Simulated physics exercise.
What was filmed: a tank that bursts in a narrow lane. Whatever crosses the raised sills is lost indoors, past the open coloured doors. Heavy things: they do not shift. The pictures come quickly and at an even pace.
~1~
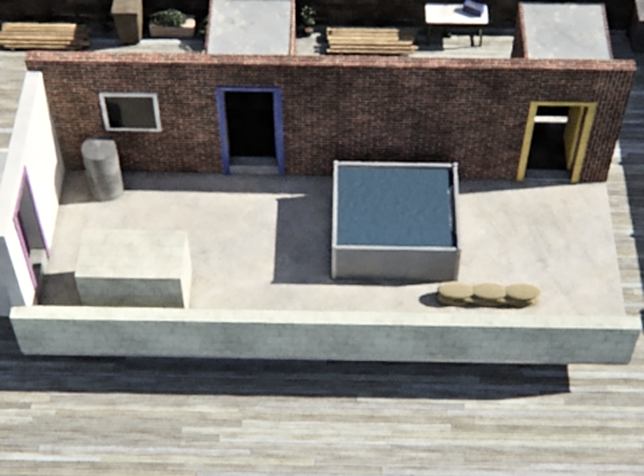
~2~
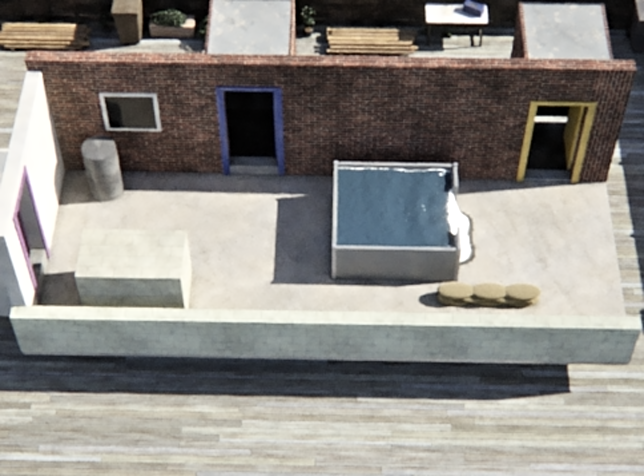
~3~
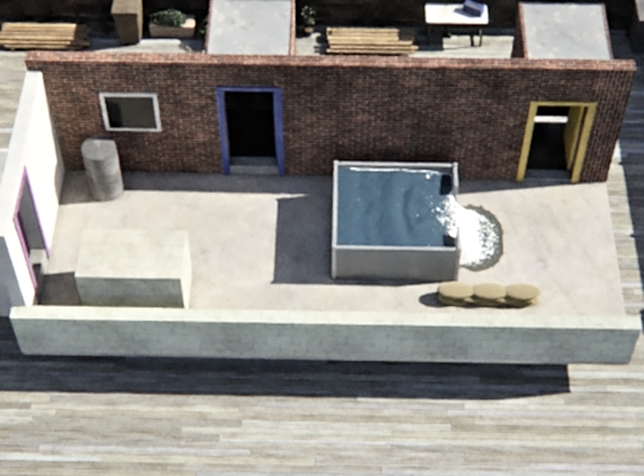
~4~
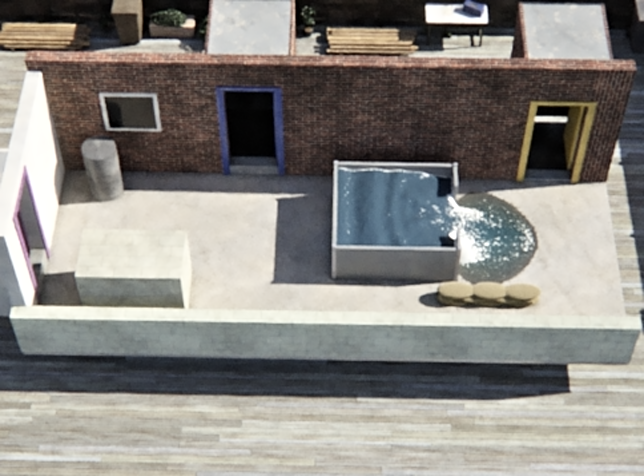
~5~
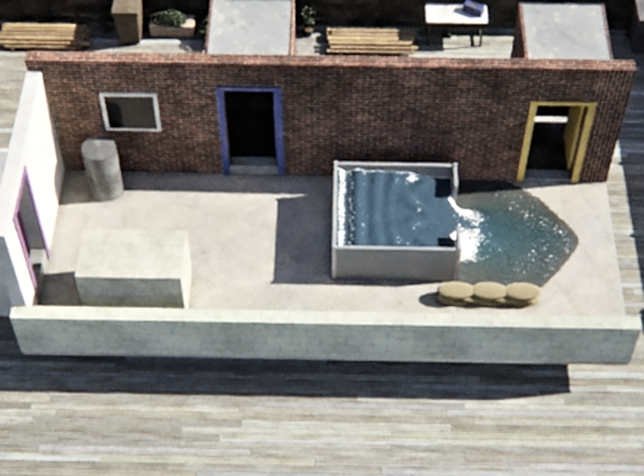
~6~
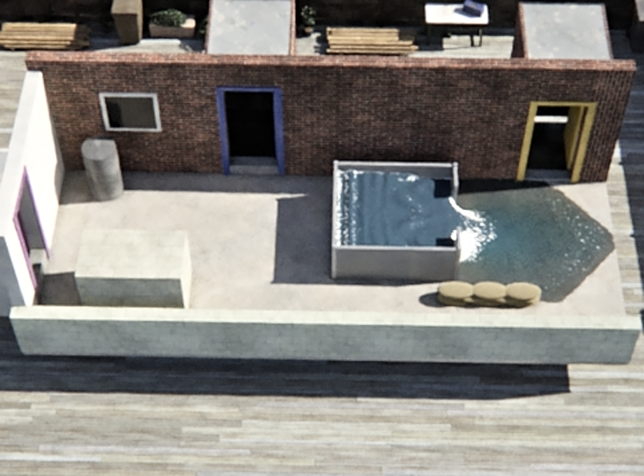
At first, a square tank of still blue water sits in a walled yard between a blue-framed doorway and a yellow-framed one. Then water breaks out through its right side, foaming onto the pale floor, and the pool fans out rightward past the yellow doorway while the tank's surface ripples.
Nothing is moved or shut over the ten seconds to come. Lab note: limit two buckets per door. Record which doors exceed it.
Outcome: The purple door will allow in no excess, the yellow door will allow in an excess, the blue door will allow in no excess.
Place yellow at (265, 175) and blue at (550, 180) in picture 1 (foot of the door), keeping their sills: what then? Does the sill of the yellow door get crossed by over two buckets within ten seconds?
The yellow door falls short.
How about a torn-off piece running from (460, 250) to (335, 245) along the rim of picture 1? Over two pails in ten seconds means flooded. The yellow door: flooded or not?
Result - yellow undershoots.
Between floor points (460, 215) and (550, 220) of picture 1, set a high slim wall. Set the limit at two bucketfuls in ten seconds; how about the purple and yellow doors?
Outcome - purple door comes in low; yellow door comes in low.
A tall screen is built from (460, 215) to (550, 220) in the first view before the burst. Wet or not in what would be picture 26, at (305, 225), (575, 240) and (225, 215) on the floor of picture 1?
Taking the points in order - unwetted, wetted, unwetted.
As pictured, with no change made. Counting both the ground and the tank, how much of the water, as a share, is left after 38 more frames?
Result: Close to 34 %.
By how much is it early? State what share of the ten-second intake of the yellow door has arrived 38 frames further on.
That share would be near 95 %.
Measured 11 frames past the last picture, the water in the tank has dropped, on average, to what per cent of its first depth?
Some 52 per cent.
A moment on, water covers 25 % of the floor; the purple door not reached, the yellow door under two buckets in, the blue door not reached.
Next, water covers 30 % of the floor; the purple door not reached, the yellow door over two buckets in, the blue door not reached.
Then, water covers 30 % of the floor; the purple door not reached, the yellow door far over two buckets in, the blue door not reached.
Later, water covers 30 % of the floor; the purple door not reached, the yellow door far over two buckets in, the blue door not reached.
In the end, water covers 25 % of the floor; the purple door not reached, the yellow door far over two buckets in, the blue door not reached.
